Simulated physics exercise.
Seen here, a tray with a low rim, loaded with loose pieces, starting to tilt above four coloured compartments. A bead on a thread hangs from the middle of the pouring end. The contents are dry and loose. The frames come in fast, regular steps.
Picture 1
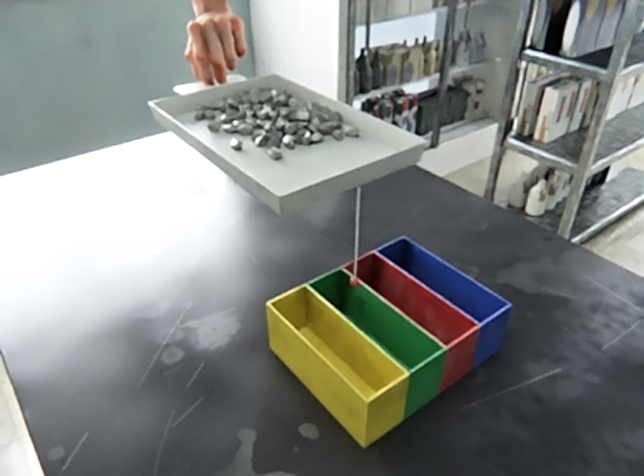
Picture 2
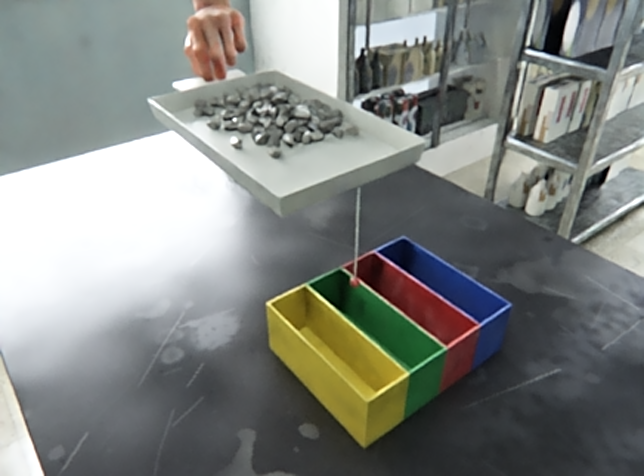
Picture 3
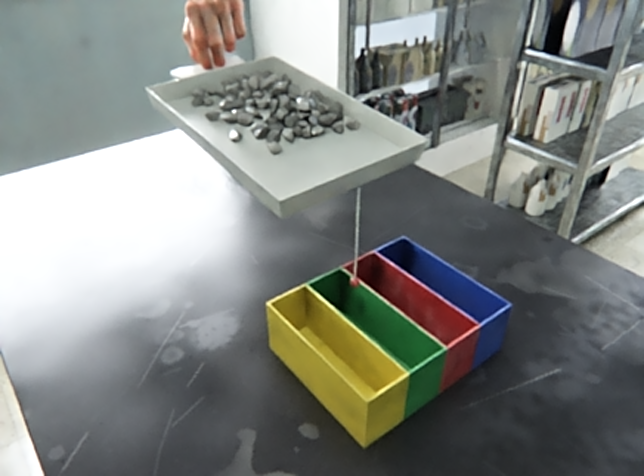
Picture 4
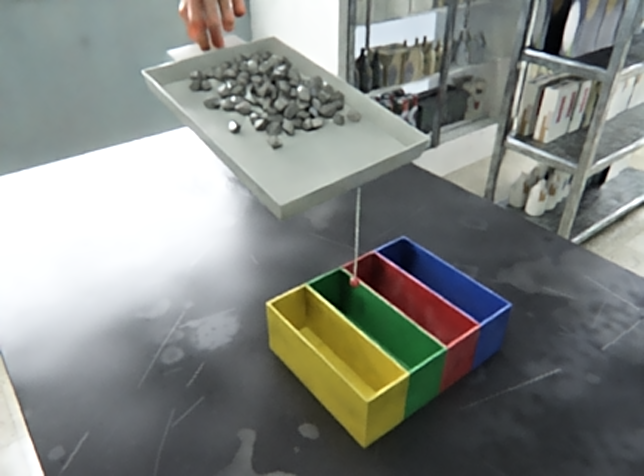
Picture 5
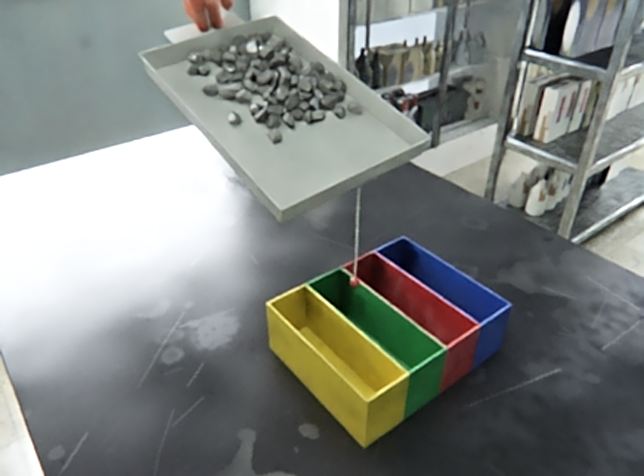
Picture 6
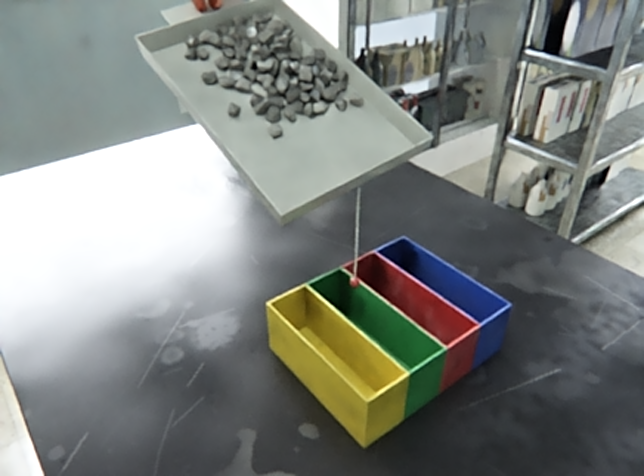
A pale grey tray of dark gravel, gripped at its back edge by a hand, hovers over a scuffed black table, seen from above in a room with metal shelves. Below sit joined yellow, green, red and blue compartments, left to right, beside a red bead on a thread. The hand raises the back edge, steepening the tray, its front left corner dipping slightly, while the camera stays still.
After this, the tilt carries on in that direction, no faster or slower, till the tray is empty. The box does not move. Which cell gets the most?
Most goes to the yellow cell.
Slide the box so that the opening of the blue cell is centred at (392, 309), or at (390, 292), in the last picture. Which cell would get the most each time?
At the first place the green cell, at the second the green cell.
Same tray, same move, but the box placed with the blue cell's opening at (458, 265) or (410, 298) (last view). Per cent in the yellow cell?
In turn 20 and 30 in a hundred.
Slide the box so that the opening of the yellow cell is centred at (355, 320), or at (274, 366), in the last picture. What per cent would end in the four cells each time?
First some 20, then 100 per cent.
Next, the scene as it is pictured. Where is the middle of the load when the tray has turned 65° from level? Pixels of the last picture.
Near (315, 177).
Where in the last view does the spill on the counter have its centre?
Roughly at (284, 451).
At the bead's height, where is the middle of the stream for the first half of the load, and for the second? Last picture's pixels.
The first part at (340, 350); the rest at (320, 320).
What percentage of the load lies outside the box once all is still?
Some 40 per cent.
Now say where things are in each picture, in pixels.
The first picture shows corners of the pouring end at (280, 193) and (422, 141), level; middle of the load at (272, 115), bits of gravel; bead on its thread at (355, 282); yellow cell at (386, 406); green cell at (425, 379); red cell at (460, 355); blue cell at (491, 333).
The second picture shows corners of the pouring end at (281, 194) and (422, 140), level; middle of the load at (272, 112).
The third picture shows corners of the pouring end at (281, 197) and (423, 139), tipped barely, lowest at the left corner; middle of the load at (271, 103).
The fourth picture shows corners of the pouring end at (282, 201) and (424, 138), tipped a little, lowest at the left corner; middle of the load at (271, 89).
The fifth picture shows corners of the pouring end at (282, 205) and (426, 137), tipped clearly, lowest at the left corner; middle of the load at (271, 75).
The sixth picture shows corners of the pouring end at (283, 209) and (427, 136), tipped clearly, lowest at the left corner; middle of the load at (271, 62); yellow cell at (386, 406); green cell at (425, 379); red cell at (460, 355); blue cell at (491, 333).
Soon after the last picture, tray tipped steeply; nearly all on the tray; a small part falling or outside the box.
A little later, tray tipped past a quarter turn; about a quarter on the tray; about a quarter in the yellow cell; a stray few in the green cell; a stray few in the red cell; about a third falling or outside the box.
Later still, tray tipped past a quarter turn; about half in the yellow cell; a small part in the green cell; a stray few in the red cell; about a third falling or outside the box.
At rest, tray tipped past a quarter turn; about half in the yellow cell; a small part in the green cell; a stray few in the red cell; none in the blue cell; about a third outside the box.
